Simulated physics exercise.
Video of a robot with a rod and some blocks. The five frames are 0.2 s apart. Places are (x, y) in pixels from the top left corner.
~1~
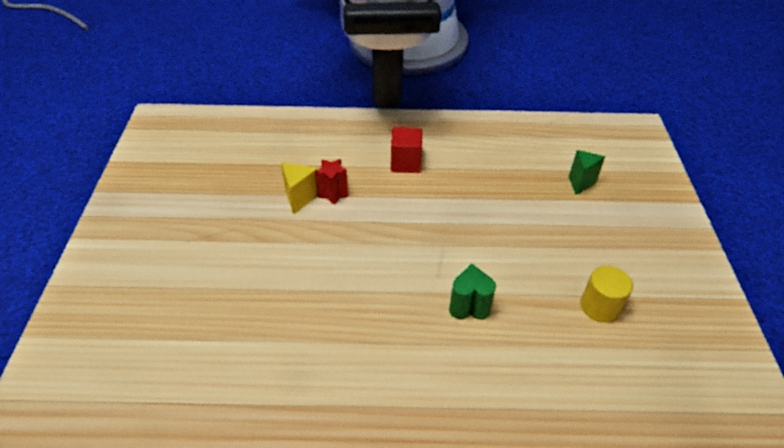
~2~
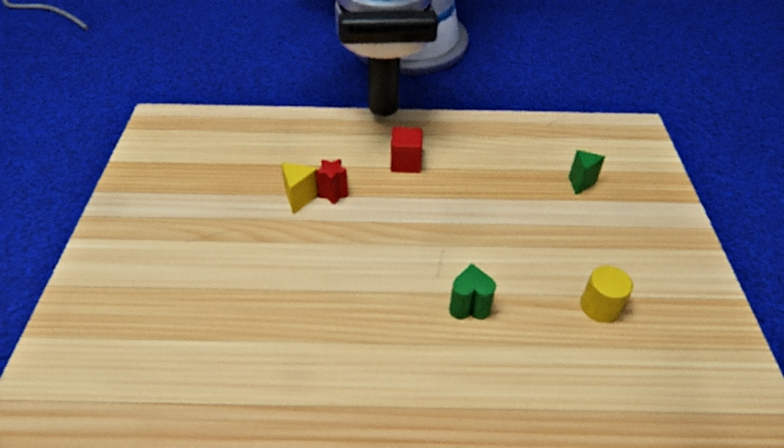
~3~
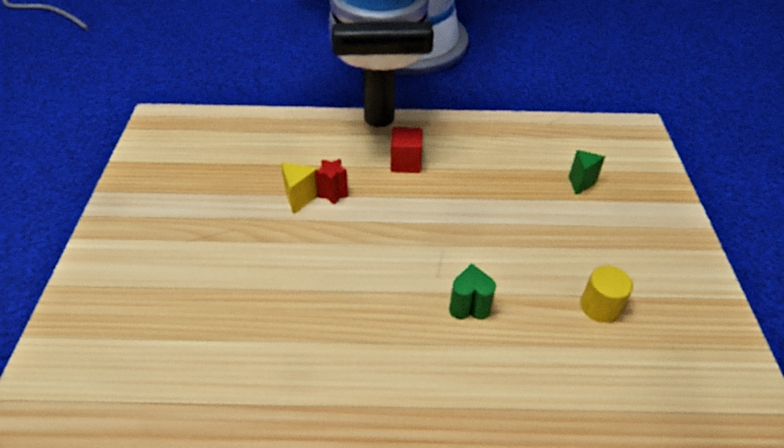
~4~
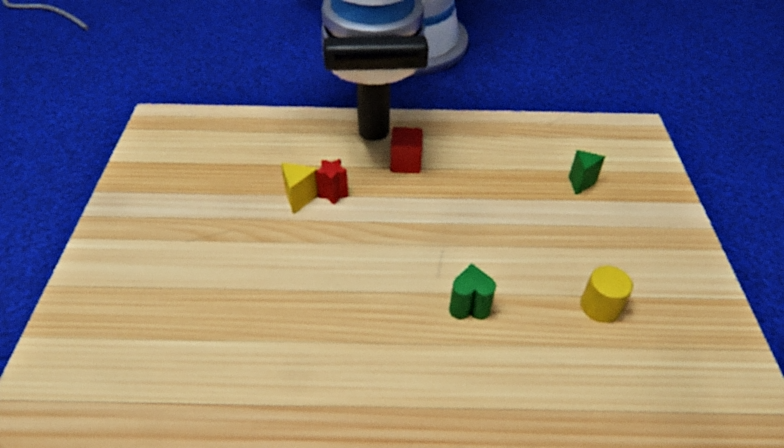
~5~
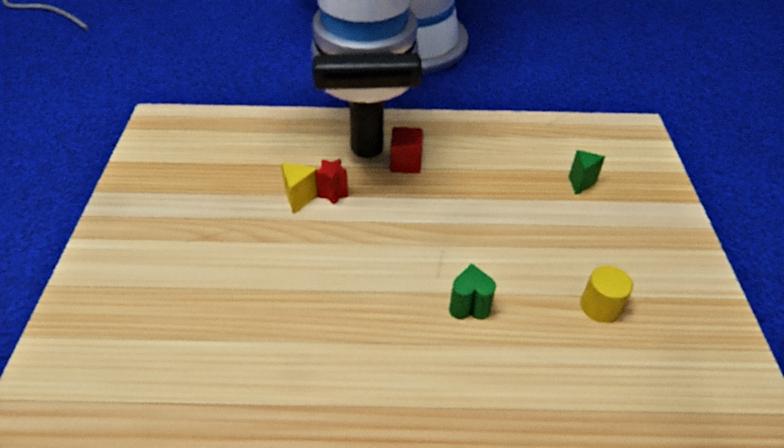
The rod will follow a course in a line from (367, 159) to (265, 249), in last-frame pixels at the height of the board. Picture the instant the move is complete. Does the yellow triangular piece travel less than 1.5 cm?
No - that is not the case.
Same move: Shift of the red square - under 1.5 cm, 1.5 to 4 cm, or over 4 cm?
It gets moved under 1.5 cm.
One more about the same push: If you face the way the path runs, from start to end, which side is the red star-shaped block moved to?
The answer is left.
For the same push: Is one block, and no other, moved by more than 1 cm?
I believe not.
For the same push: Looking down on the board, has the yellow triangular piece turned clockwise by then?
It seems so.
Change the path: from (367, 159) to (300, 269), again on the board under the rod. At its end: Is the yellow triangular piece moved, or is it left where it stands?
It will be nudged away from its spot.
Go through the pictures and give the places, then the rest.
Rod's lower end at (387, 99); yellow triangular piece at (296, 172); red star-shaped block at (331, 167); red square at (407, 136), in the first frame.
Rod at (384, 107); blocks still, in the second frame.
Rod at (379, 118); blocks still, in the third frame.
Rod at (374, 131); blocks still, in the fourth frame.
Rod at (367, 148); yellow triangular piece at (296, 172); red star-shaped block at (331, 167); red square at (407, 136), in the fifth frame.
On the path given first. One third of the way, rod at (334, 175); red star-shaped block at (324, 179), turned 20° clockwise.
Two thirds of the way, rod at (300, 205); yellow triangular piece at (269, 183), turned 100° clockwise; red star-shaped block at (302, 210).
At the end, rod at (262, 238); yellow triangular piece at (265, 184), turned 110° clockwise; red star-shaped block at (296, 225), turned 60° anticlockwise; red square still.
